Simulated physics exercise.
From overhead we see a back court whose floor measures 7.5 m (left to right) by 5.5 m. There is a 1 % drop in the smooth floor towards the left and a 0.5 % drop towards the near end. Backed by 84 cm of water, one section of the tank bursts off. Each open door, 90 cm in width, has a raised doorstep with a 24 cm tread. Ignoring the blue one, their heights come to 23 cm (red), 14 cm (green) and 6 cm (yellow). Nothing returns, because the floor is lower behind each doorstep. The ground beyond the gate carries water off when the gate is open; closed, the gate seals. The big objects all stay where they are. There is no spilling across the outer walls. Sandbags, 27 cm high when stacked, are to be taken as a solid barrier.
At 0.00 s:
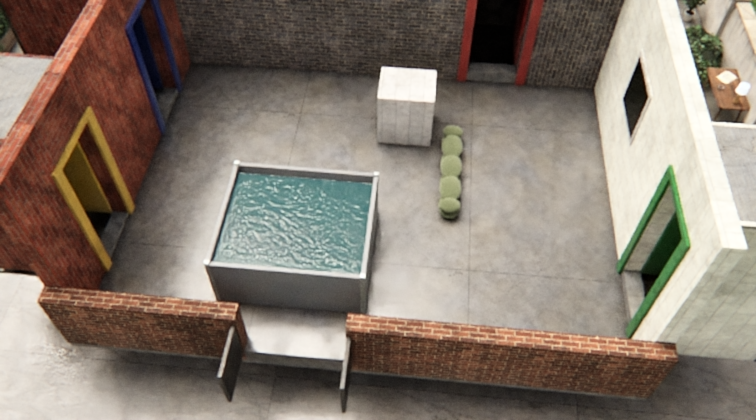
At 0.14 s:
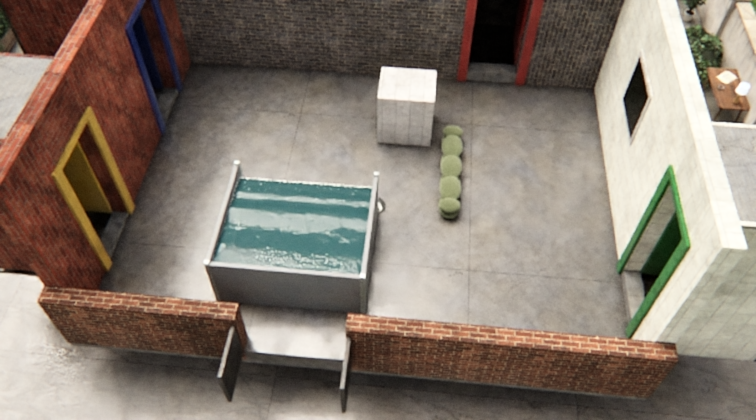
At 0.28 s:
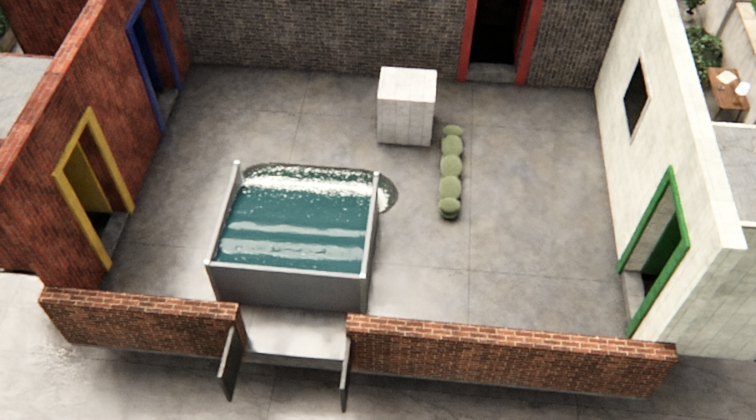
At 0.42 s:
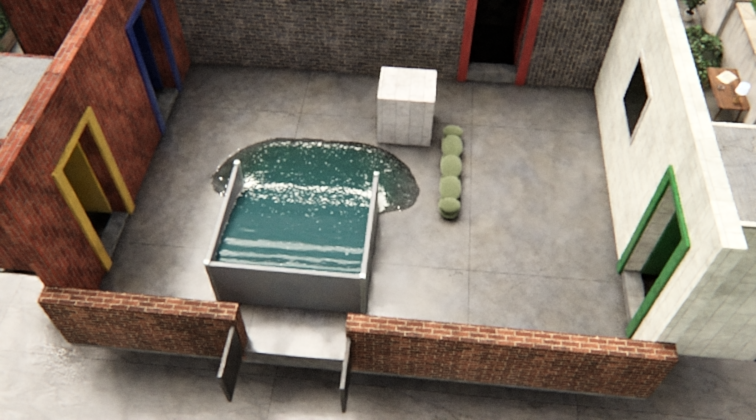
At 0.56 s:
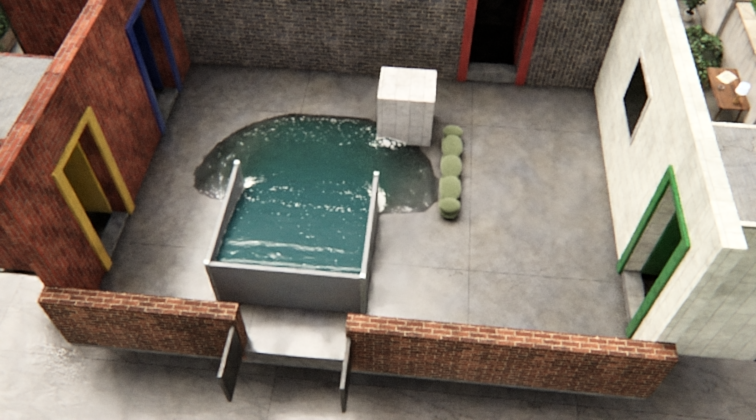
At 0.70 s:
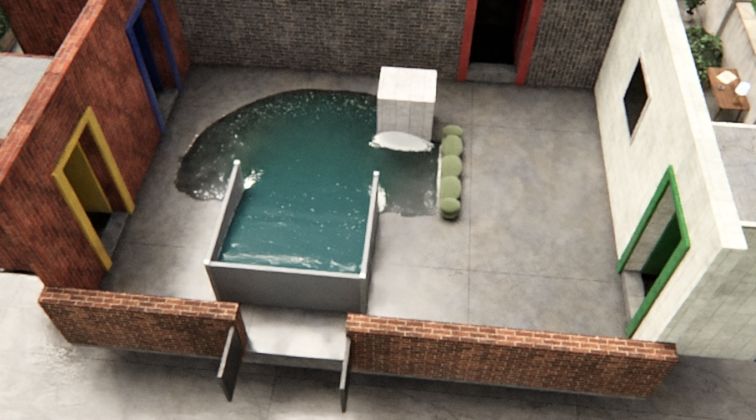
In the video, the far side of a water-filled tank in a walled courtyard opens, and water pours out across the grey floor, spreading in a widening curved sheet that reaches a pale block and a row of green bushes.
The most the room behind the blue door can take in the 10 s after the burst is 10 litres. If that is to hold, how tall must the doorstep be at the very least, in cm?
Close to 24 cm is just enough.
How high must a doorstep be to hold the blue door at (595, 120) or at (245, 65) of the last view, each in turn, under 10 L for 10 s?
About 17 cm for the first and 28 cm for the second.
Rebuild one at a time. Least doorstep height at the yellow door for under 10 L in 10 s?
Roughly 14.0 cm at yellow.
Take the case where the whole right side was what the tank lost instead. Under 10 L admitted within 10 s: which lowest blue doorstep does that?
About 11.5 cm.
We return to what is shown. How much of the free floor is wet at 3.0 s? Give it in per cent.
Near 55 per cent of the open floor.
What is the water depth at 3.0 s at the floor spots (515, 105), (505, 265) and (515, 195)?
Roughly 7, 0 and 0 cm, in turn.
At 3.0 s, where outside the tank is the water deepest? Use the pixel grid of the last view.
At about pixel (190, 65).
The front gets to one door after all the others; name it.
Door: Green.
After 1.4 s water covers 35 % of the floor, deepest (48 cm) near (362, 76); 8 cm at the blue door, 0 litres in over its 12 cm doorstep.
After 3.0 s water covers 55 % of the floor, deepest (38 cm) near (190, 65); 24 cm at the blue door, 34 litres in over its 12 cm doorstep.
After 10.0 s water covers 95 % of the floor, deepest (14 cm) near (87, 320); 7 cm at the blue door, 116 litres in over its 12 cm doorstep.
At the blue door as built, the water arrived by 1.1 s and peaked near 26 cm at 2.6 s.
Run again over the same 10 s with other heights there, 18 litres in over 22 cm, 2 litres over 29.5 cm. The limit of 10 litres is kept from about 24 cm up.
